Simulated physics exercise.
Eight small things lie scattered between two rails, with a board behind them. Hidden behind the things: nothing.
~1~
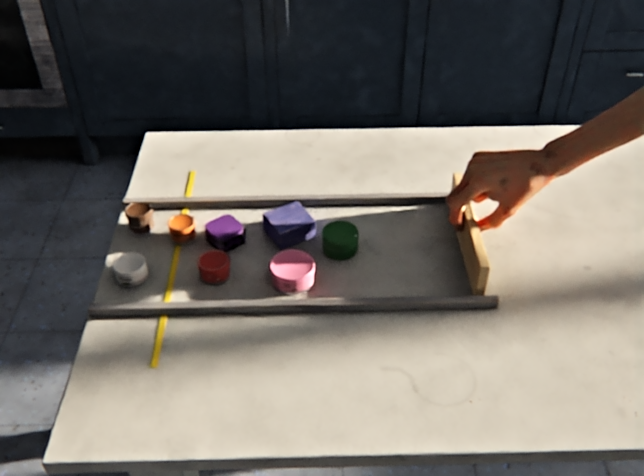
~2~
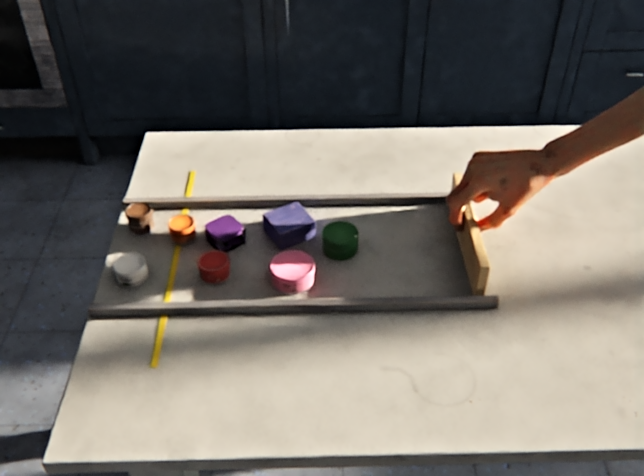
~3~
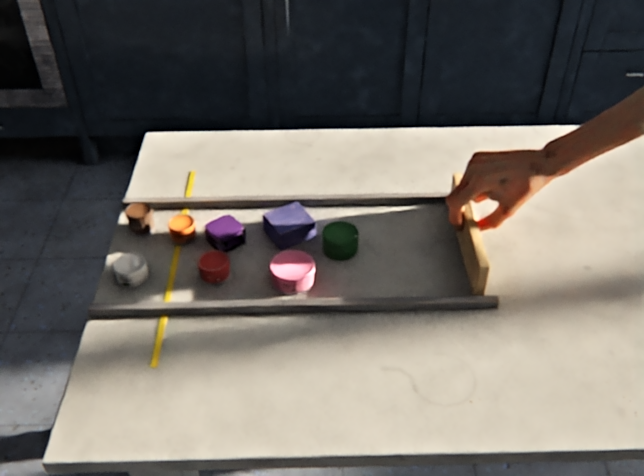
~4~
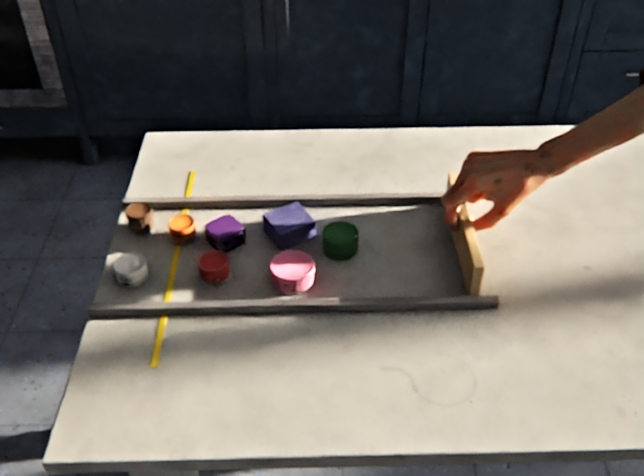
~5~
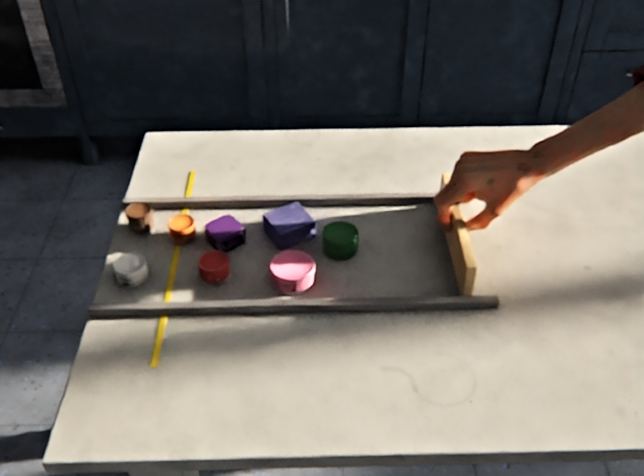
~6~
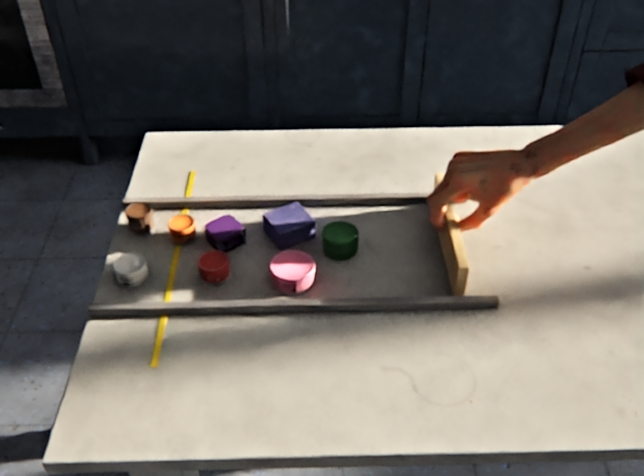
To begin with, a hand grips a wooden board at the right end of a tray-like lane between two rails, with eight small colourful objects scattered to the left, near and across a yellow tape line. The hand then slides the board slightly left, while the objects stay still.
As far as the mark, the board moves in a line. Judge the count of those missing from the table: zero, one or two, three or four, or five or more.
My judgement: One or two.
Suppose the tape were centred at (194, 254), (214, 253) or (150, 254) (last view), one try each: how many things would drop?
Tallies in the order asked: 0, 0, 5.
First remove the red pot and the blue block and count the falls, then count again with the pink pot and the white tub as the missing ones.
In order, the numbers are 0 and 1.
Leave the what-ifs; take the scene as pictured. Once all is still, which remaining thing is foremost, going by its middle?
The orange pot.
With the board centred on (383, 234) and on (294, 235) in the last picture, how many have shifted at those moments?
At first I count 0, and then 3.
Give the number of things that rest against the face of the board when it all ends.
It's 3.
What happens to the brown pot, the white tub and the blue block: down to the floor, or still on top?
Looking at each: The brown pot does drop; the white tub does drop; the blue block never drops.
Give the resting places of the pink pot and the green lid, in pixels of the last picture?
The first near (146, 285), the second near (156, 254).
A little later, none off yet; brown pot at rest near (141, 219); white tub at rest near (131, 270); orange pot at rest near (183, 230).
When it is over, the number that fall off is one or two; down, white tub and brown pot.
